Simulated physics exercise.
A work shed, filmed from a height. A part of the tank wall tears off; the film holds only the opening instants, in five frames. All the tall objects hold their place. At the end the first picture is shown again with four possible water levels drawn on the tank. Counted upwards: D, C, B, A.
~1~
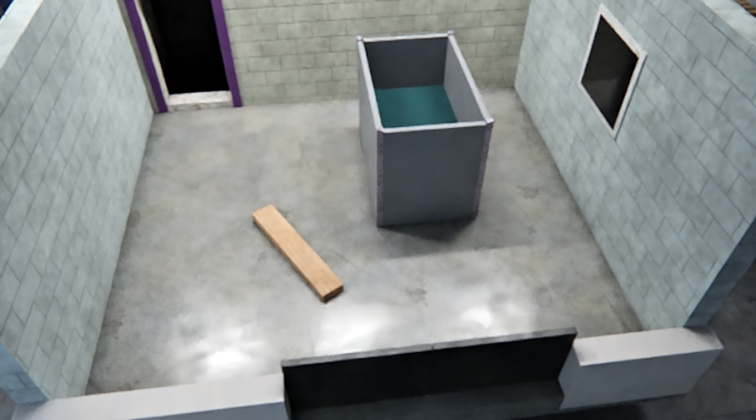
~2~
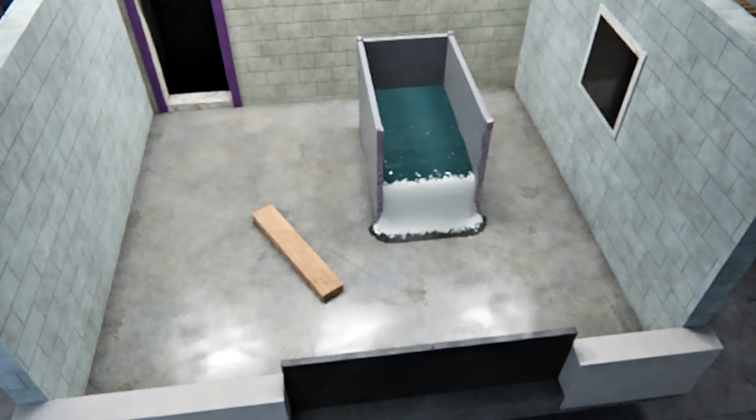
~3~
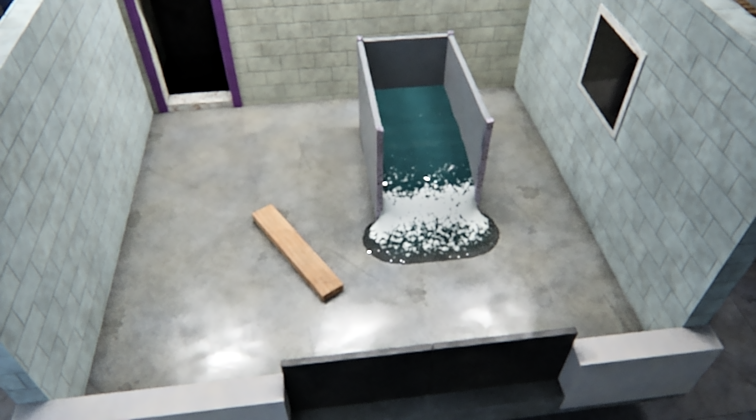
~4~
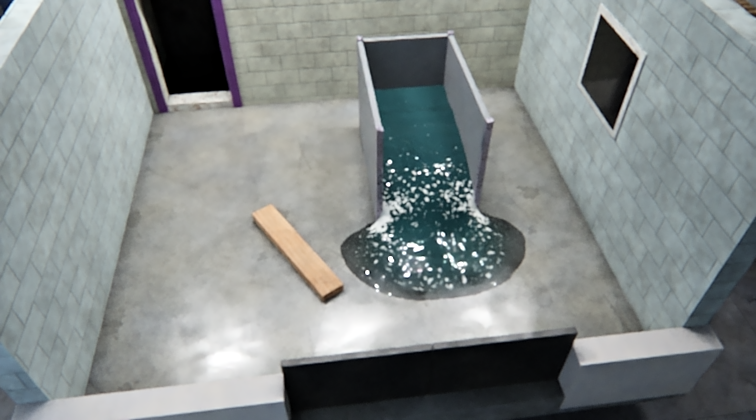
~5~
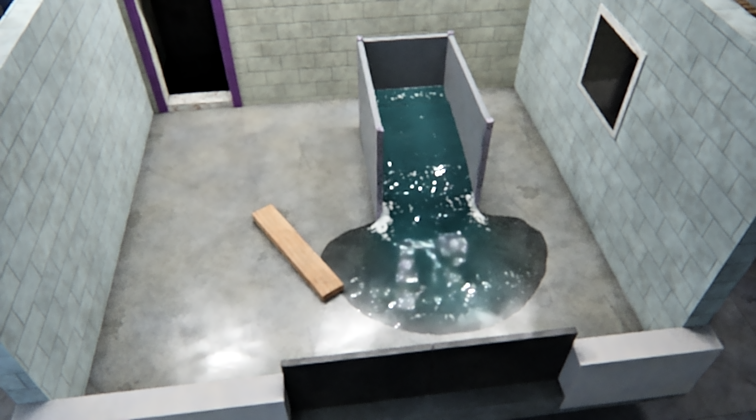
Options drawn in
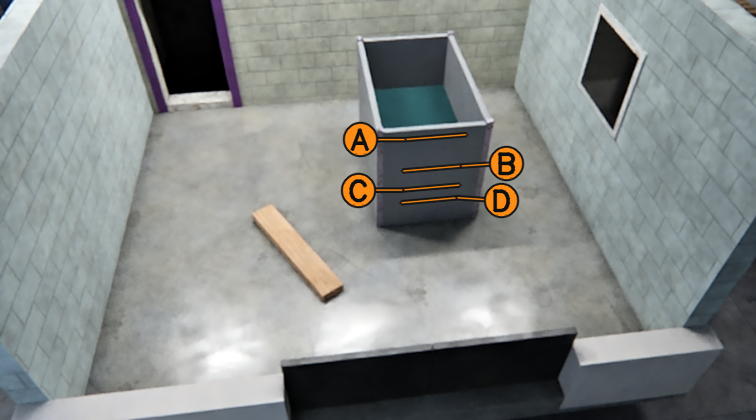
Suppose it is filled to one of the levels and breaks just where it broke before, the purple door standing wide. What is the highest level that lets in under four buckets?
B is the one.
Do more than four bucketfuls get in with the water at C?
No, not at all.
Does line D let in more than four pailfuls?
No, that is safe.
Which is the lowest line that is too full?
Line A.
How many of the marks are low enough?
Three of the four.
On the marked copy, A at (435, 137); B at (432, 168); C at (430, 187); D at (429, 200); from the bottom up D, C, B, A.
For line A, about 12 bucketfuls get in.
For line B, a bucket or two gets in.
For line C, nothing gets over.
For line D, nothing gets over.
